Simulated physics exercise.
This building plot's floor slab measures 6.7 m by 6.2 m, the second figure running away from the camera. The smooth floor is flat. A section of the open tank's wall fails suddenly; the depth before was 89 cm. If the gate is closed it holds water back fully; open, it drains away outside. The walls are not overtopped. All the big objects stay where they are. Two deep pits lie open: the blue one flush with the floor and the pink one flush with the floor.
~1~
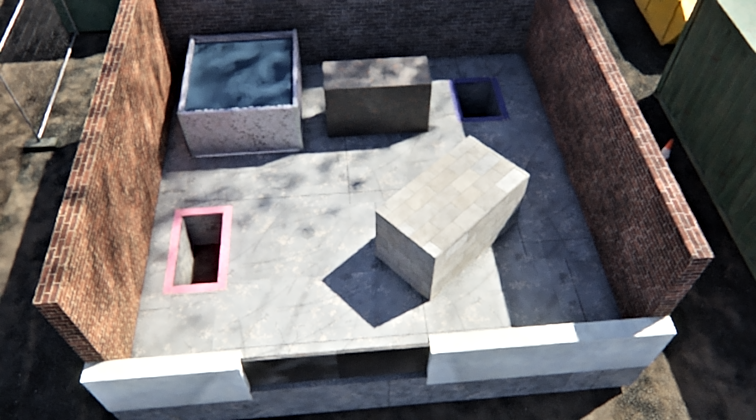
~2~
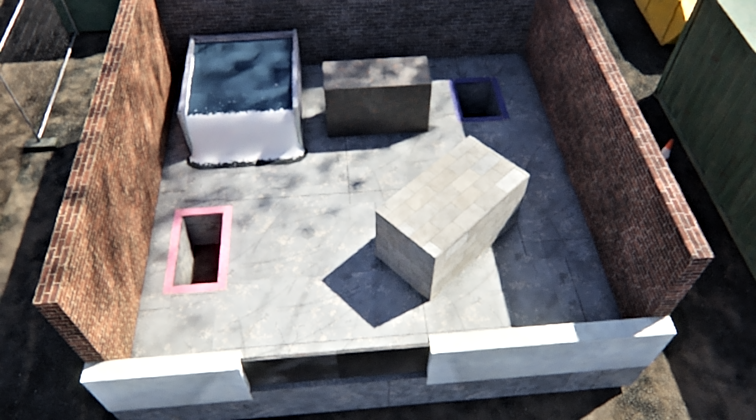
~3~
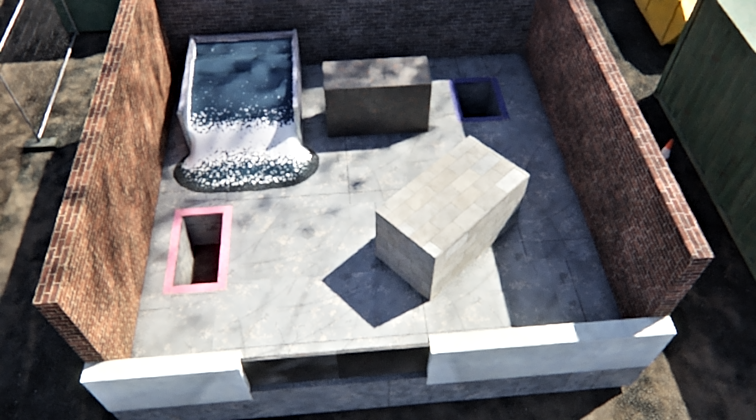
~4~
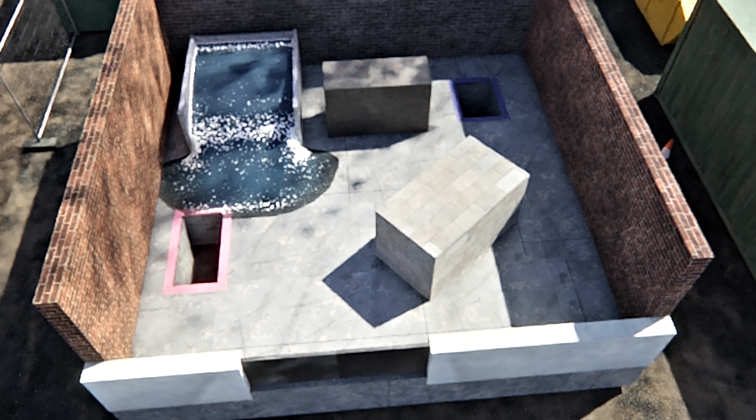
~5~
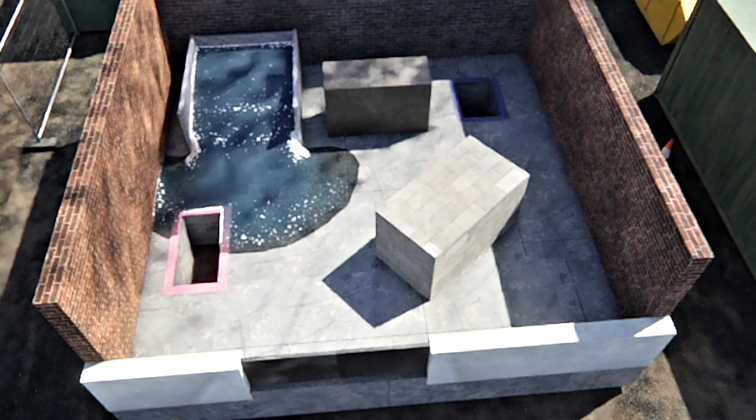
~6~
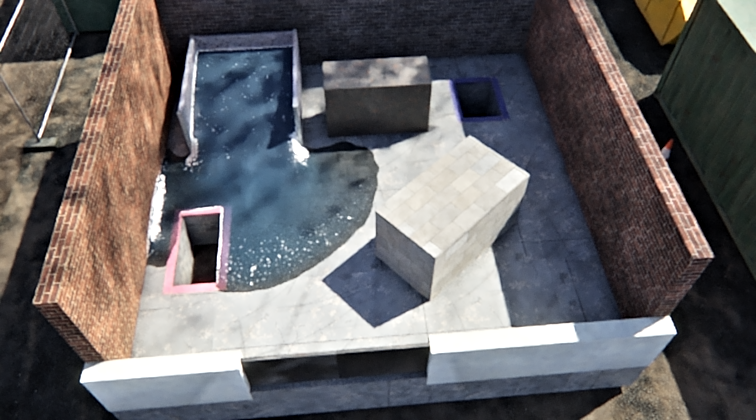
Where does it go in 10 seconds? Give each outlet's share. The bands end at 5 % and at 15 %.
The gateway takes less than 5 %; the blue pit takes between 5 and 15 %; the pink pit takes above 15 %.
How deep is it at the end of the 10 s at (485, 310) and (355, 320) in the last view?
About 4 and 3 cm.
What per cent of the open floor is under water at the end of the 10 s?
Near 95 per cent is wet.
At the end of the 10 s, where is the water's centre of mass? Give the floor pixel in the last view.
At about (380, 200).
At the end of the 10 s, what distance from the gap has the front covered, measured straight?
About 6.6 m.
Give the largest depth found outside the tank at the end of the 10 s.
Up to some 6 cm.
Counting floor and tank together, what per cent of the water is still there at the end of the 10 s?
Roughly 42 in a hundred.
A moment later water covers 40 % of the floor and is deepest (33 cm) near (253, 374); gone so far, the gateway 0 %, the blue pit 0 %, the pink pit 11 %.
Soon after water covers 45 % of the floor and is deepest (36 cm) near (127, 384); gone so far, the gateway 0 %, the blue pit 0 %, the pink pit 20 %.
Next water covers 65 % of the floor and is deepest (22 cm) near (629, 343); gone so far, the gateway 0 %, the blue pit 0 %, the pink pit 29 %.
Later on water covers 80 % of the floor and is deepest (14 cm) near (629, 343); gone so far, the gateway 0 %, the blue pit 2 %, the pink pit 41 %.
At the end water covers 95 % of the floor and is deepest (6 cm) near (528, 68); gone so far, the gateway 0 %, the blue pit 7 %, the pink pit 50 %.
